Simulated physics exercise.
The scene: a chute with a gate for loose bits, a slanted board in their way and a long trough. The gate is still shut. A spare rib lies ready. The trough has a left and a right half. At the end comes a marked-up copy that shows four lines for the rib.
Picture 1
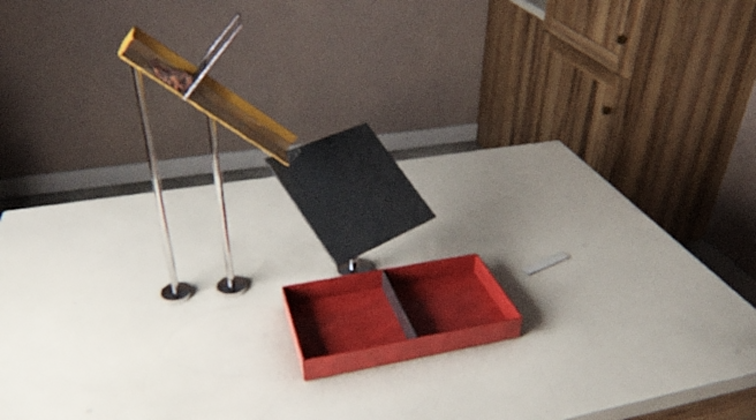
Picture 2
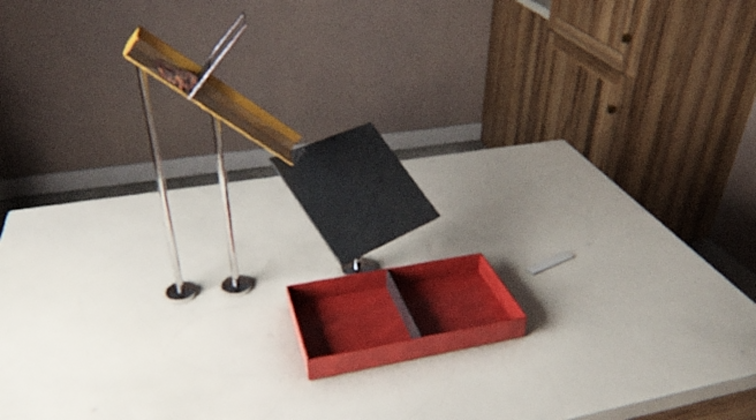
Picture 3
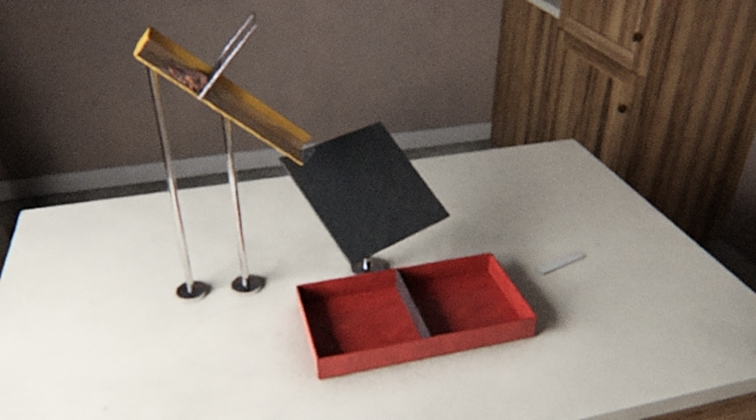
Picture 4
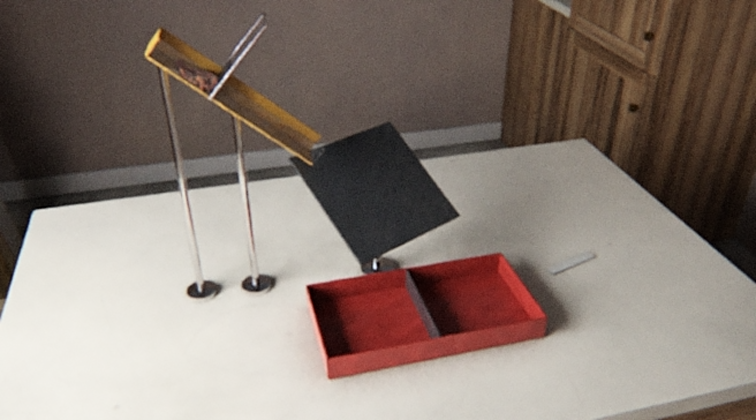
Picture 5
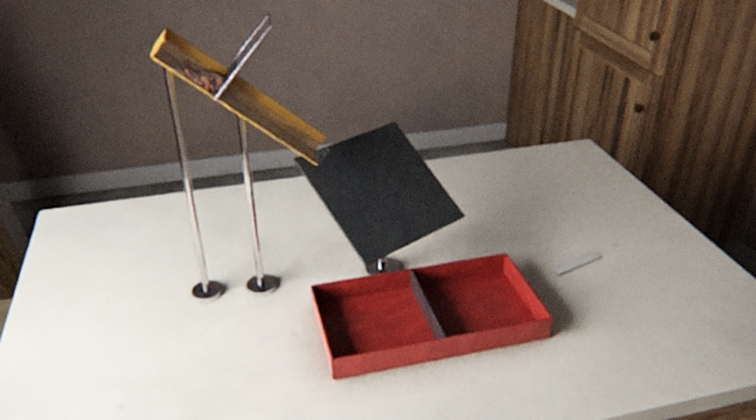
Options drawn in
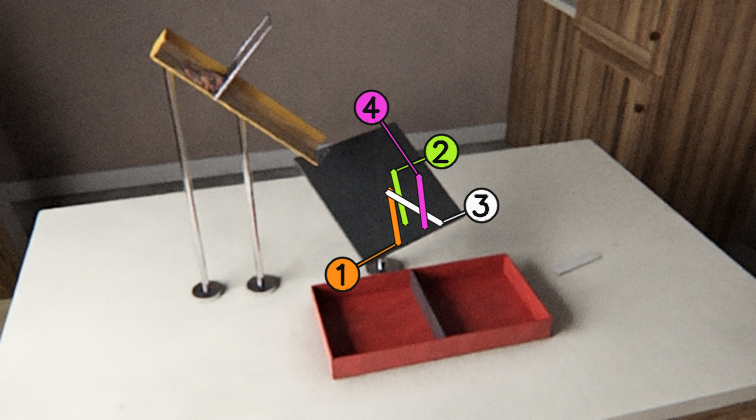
A pale table fills most of the view, seen from above at an angle, with a brown wall and wooden cabinets behind it. A yellow chute on two metal stands slopes down rightward, dark bits behind its raised gate, toward a tilted black board, with a red two-part trough in front and a thin strip to the right. The camera shifts slightly left while everything on the table stays still.
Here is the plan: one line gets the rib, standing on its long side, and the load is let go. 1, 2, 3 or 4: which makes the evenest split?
It is 2.
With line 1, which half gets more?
The left half.
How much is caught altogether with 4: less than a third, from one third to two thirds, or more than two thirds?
Line 4 gives more than two thirds.
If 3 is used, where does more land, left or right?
Right.
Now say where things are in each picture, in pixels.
In the first frame, load behind the gate at (178, 77), clay pellets; lip of the chute at (287, 158), sloping fairly steeply.
In the second frame, middle of the board at (358, 188), tilted fairly steeply; middle of its low edge at (394, 239); of its high edge at (323, 139).
In the third frame, front corners of the trough at (318, 360) and (537, 317); front end of its middle wall at (432, 338); gate still shut at (217, 69).
In the fourth frame, middle of the load at (203, 77); lip at (311, 157).
In the fifth frame, middle of the load at (208, 78); lip at (316, 158).
On the marked copy, line 1 from (389, 189) to (398, 243); line 2 from (393, 171) to (405, 222); line 3 from (388, 192) to (440, 223); line 4 from (418, 176) to (424, 226).
With 1, of what is caught, nearly all in the left half, a small part in the right.
With 2, of what is caught, about two thirds in the left half, about a third in the right.
With 3, of what is caught, a small part in the left half, nearly all in the right.
With 4, of what is caught, a small part in the left half, most in the right.
